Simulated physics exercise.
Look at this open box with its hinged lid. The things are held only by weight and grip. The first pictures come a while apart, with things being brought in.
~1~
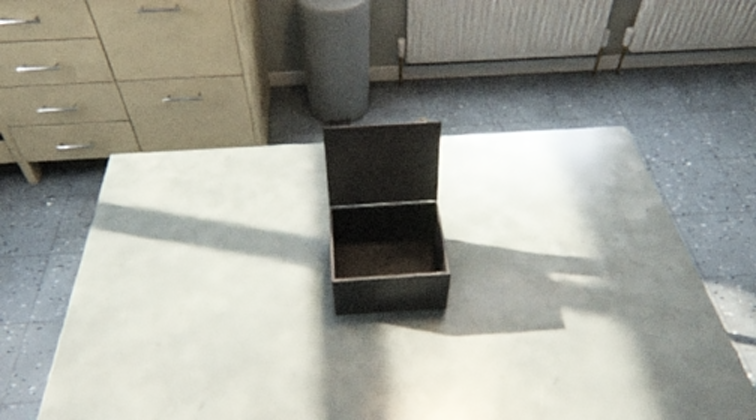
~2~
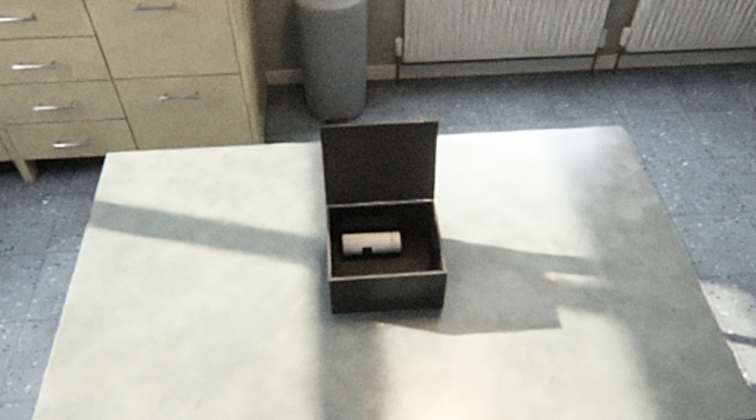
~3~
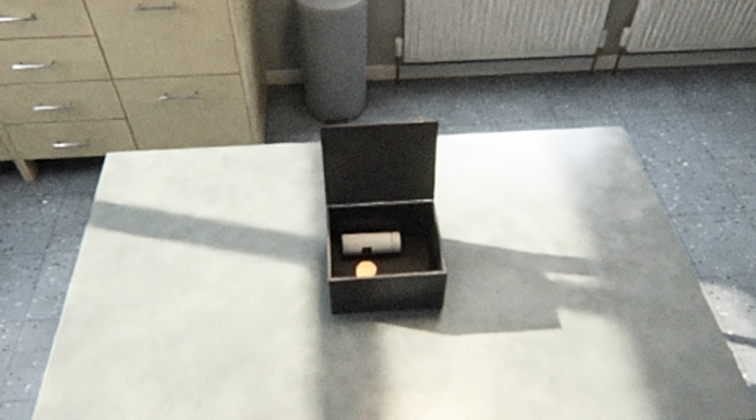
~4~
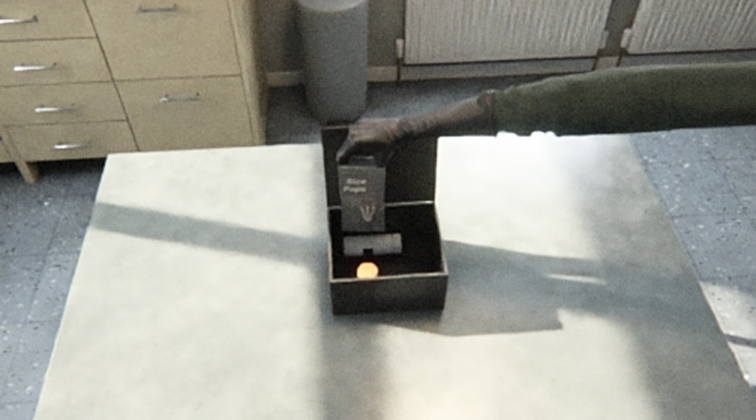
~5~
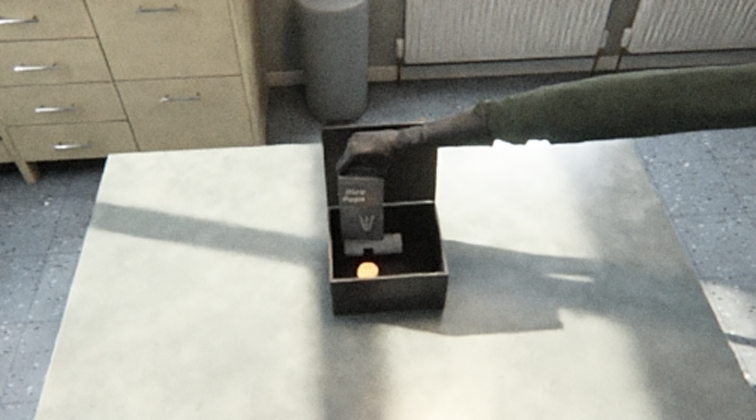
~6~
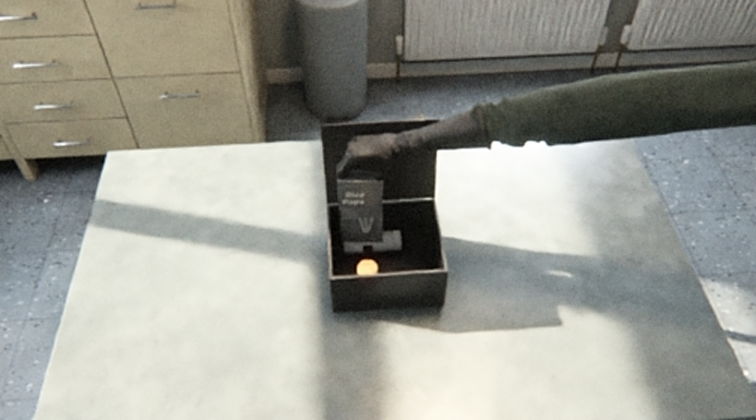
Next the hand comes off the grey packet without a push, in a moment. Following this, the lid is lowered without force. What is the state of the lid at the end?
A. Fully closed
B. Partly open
Partly open.
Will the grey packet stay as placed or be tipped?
As it turns out, it changes its angle.
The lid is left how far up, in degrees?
The lid sits around 14° above the rim.
Then, 1.40 s later than the last frame, lid 78° above the rim; grey packet tilted by 7° near (361, 208).
Then, 1.80 s later than the last frame, lid 40° above the rim; grey packet tilted by 71° near (364, 250).
Then, 2.00 s later than the last frame, lid 13° above the rim; grey packet tilted by 66° near (363, 250).
When it is over, lid 13° above the rim; lying over in the box, grey packet; the other 2 as before. End places, in pixels of the last picture, grey packet near (363, 249).
